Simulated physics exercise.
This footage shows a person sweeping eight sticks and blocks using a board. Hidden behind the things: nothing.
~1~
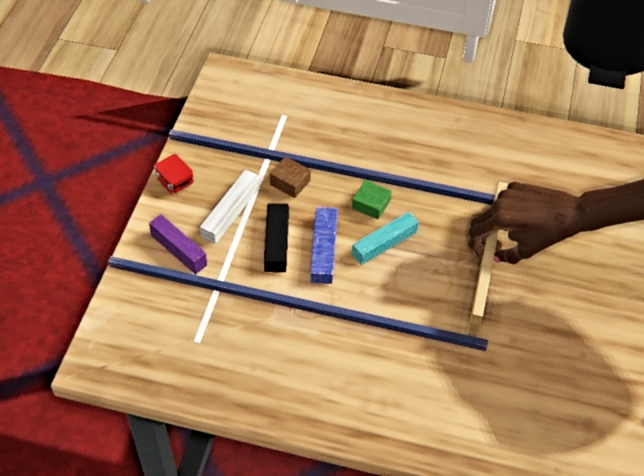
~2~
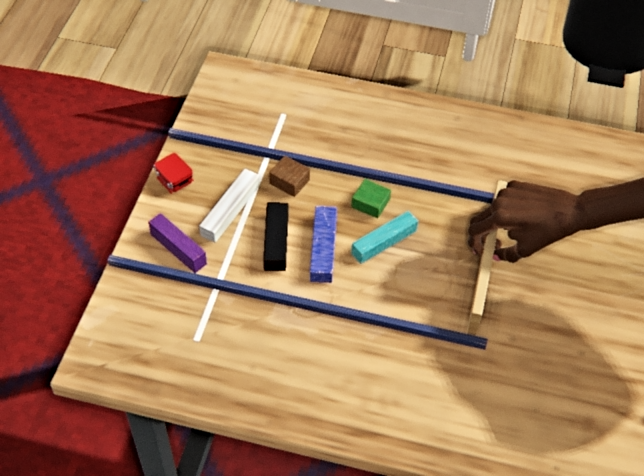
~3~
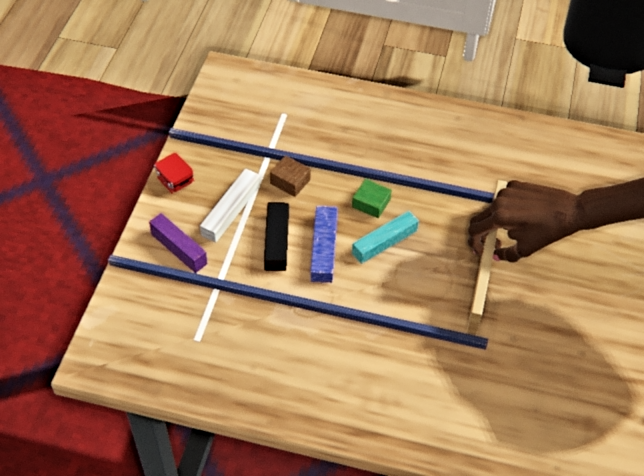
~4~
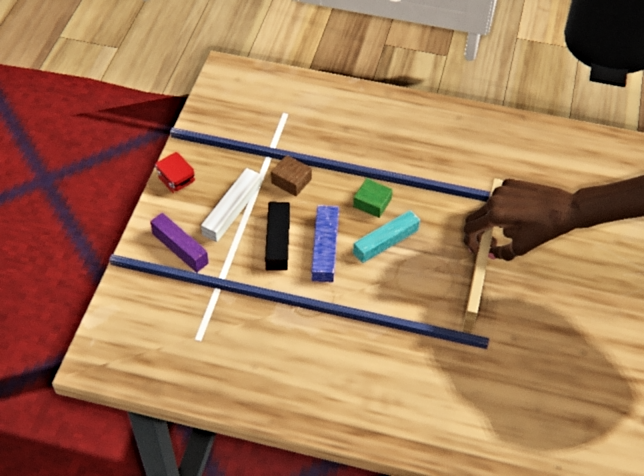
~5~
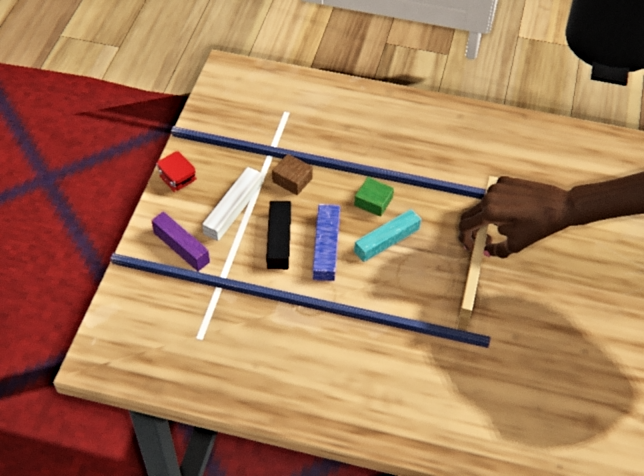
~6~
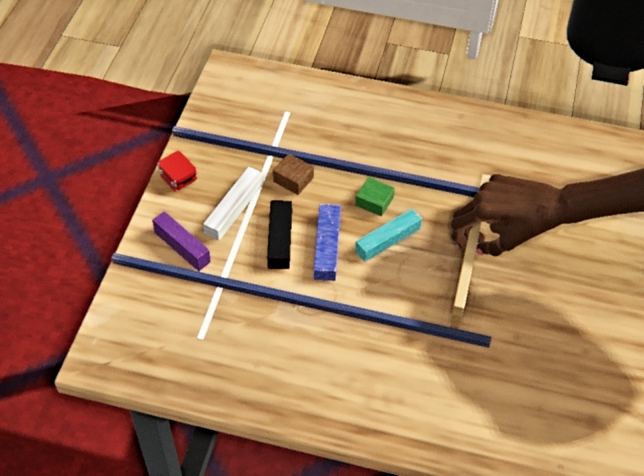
Hand sliding a wooden board slightly left between two blue rails on a table, with eight colourful sticks and blocks staying still.
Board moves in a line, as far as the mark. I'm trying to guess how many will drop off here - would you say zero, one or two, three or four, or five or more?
I'd say zero.
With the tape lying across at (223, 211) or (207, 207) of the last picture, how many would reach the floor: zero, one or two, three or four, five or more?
First place: Just one or two; second place: Just one or two.
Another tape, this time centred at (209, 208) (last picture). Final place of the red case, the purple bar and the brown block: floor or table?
One by one: The red case topples, the purple bar holds its spot, the brown block holds its spot.
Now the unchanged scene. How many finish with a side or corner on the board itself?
It touches 2.
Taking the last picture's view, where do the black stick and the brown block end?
Final spots - black stick (195, 216), brown block (215, 154).
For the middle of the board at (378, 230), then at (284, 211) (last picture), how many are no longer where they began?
The first number is 2, the next one 6.
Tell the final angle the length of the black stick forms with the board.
Roughly 0° out of line.
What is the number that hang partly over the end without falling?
As for overhanging, the count is 1.
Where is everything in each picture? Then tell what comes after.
The first frame shows red case (175, 175); purple bar (178, 244); white stick (231, 206); board (488, 258); tape (245, 219).
The second frame shows purple bar (178, 243); turquoise bar (385, 237).
The third frame shows white stick (231, 205); green block (372, 198).
The fourth frame shows red case (176, 173); board (483, 254).
The fifth frame shows purple bar (181, 241); black stick (279, 235).
The sixth frame shows red case (178, 172); purple bar (181, 241); white stick (234, 203); board (471, 250); tape (248, 216).
A little later, none off yet; red case at rest near (178, 172); purple bar at rest near (181, 241); white stick at rest near (234, 203).
When it is over, the number that fall off is zero.
